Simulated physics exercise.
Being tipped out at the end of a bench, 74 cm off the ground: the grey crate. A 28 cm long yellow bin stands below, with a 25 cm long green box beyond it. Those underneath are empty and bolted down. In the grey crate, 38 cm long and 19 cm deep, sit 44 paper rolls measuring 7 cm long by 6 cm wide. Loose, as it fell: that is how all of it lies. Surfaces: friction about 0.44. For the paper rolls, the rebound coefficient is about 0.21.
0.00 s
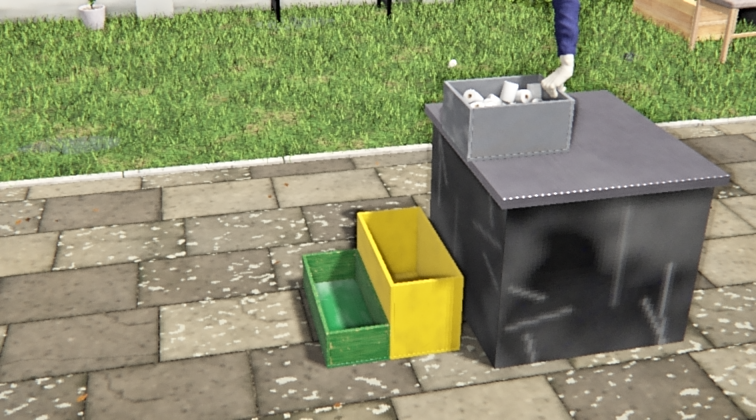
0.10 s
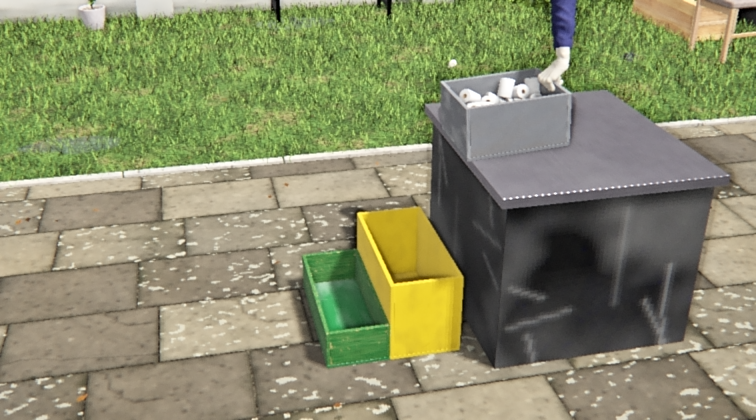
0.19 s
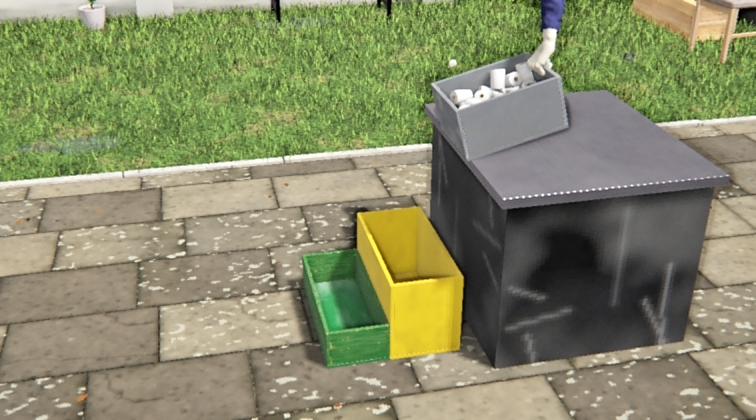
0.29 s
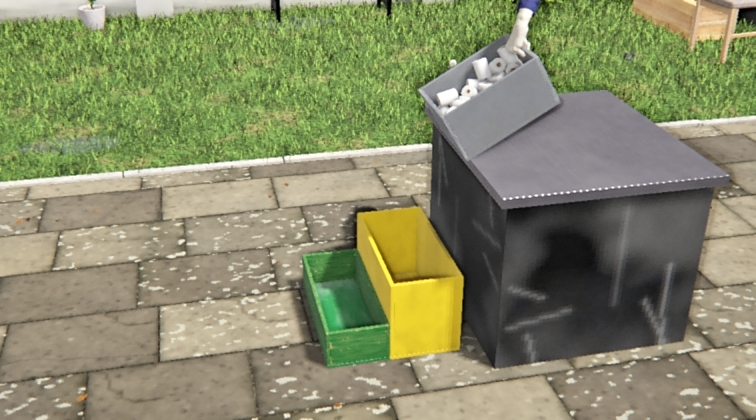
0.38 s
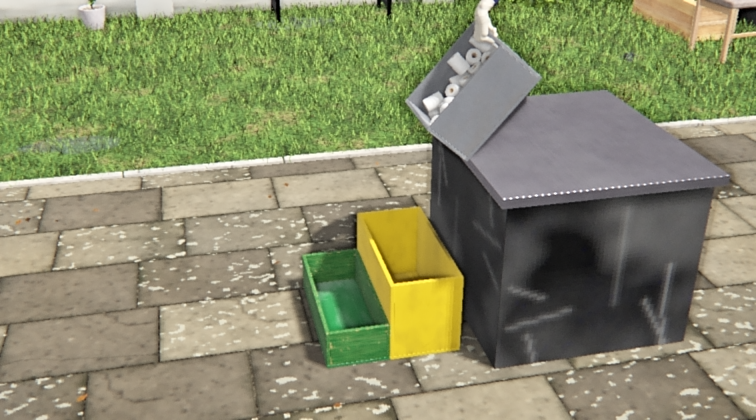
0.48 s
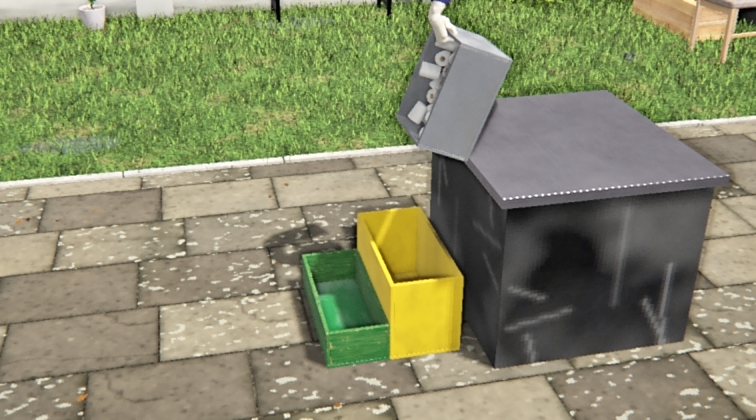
Grey crate of white paper rolls tilting steeply leftward on a dark bench's edge, a gloved hand moving with its raised side.
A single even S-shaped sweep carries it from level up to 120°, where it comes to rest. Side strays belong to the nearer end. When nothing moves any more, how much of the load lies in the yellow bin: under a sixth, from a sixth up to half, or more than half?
Under a sixth.
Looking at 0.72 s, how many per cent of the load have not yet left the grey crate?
Roughly 80 percent.
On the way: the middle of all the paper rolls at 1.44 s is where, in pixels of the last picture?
I'd put it close to (332, 317).
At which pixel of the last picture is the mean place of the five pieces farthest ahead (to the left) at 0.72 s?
Near (364, 141) in pixels.
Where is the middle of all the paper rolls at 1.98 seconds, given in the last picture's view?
Look around pixel (334, 314).
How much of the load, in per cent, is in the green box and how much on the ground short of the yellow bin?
Around 65 per cent and 0 per cent, in that order.
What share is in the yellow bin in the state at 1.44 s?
Around 0 per cent at that point.
After 0.72 s, tilt 110°; 35 still in the grey crate and 9 in the air.
After 1.02 s, tilt 120°; 6 still in the grey crate, 9 in the green box, 6 on the ground beyond the green box and 23 in the air.
After 1.44 s, tilt 120°; 1 in the yellow bin, 24 in the green box, 13 on the ground beyond the green box and 6 in the air.
When it is over (at 1.98 s), 1 in the yellow bin, 28 in the green box and 15 on the ground beyond the green box. Asked share, 1 of 44, 2 per cent.
